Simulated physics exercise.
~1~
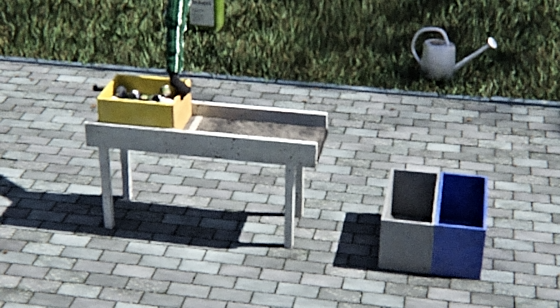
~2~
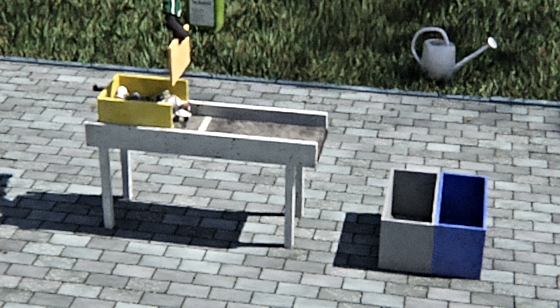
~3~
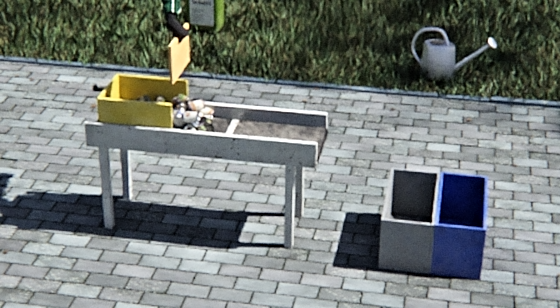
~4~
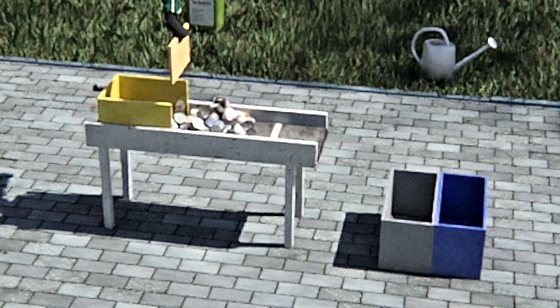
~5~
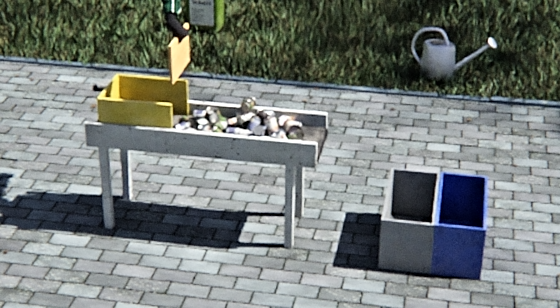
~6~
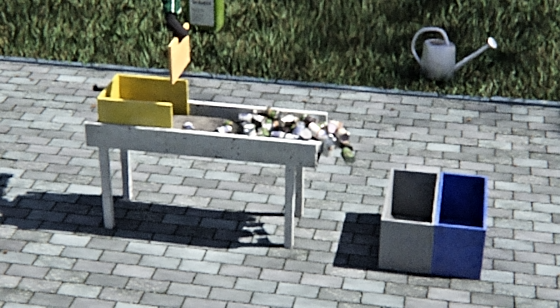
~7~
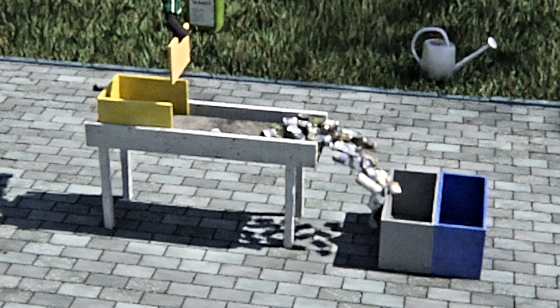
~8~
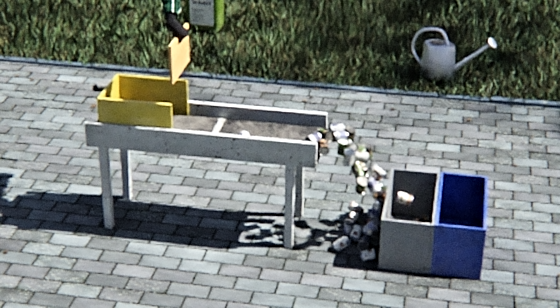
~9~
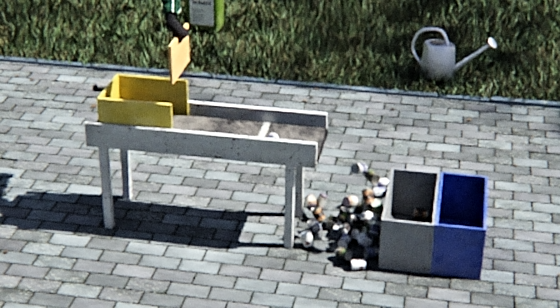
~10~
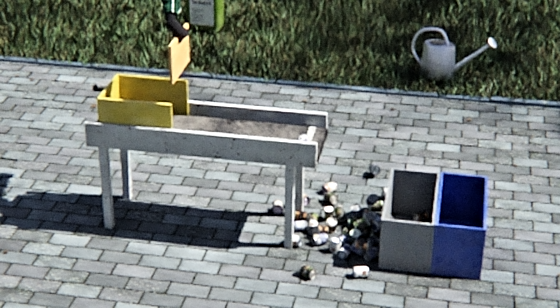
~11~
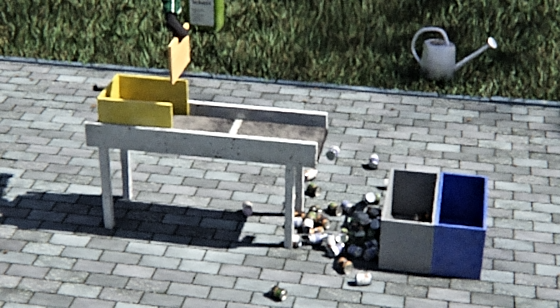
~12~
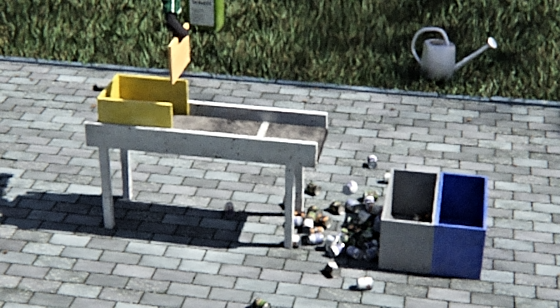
On a paved yard beside grass, small tins riding a conveyor from a yellow pen, mostly spilling short of a grey tote.
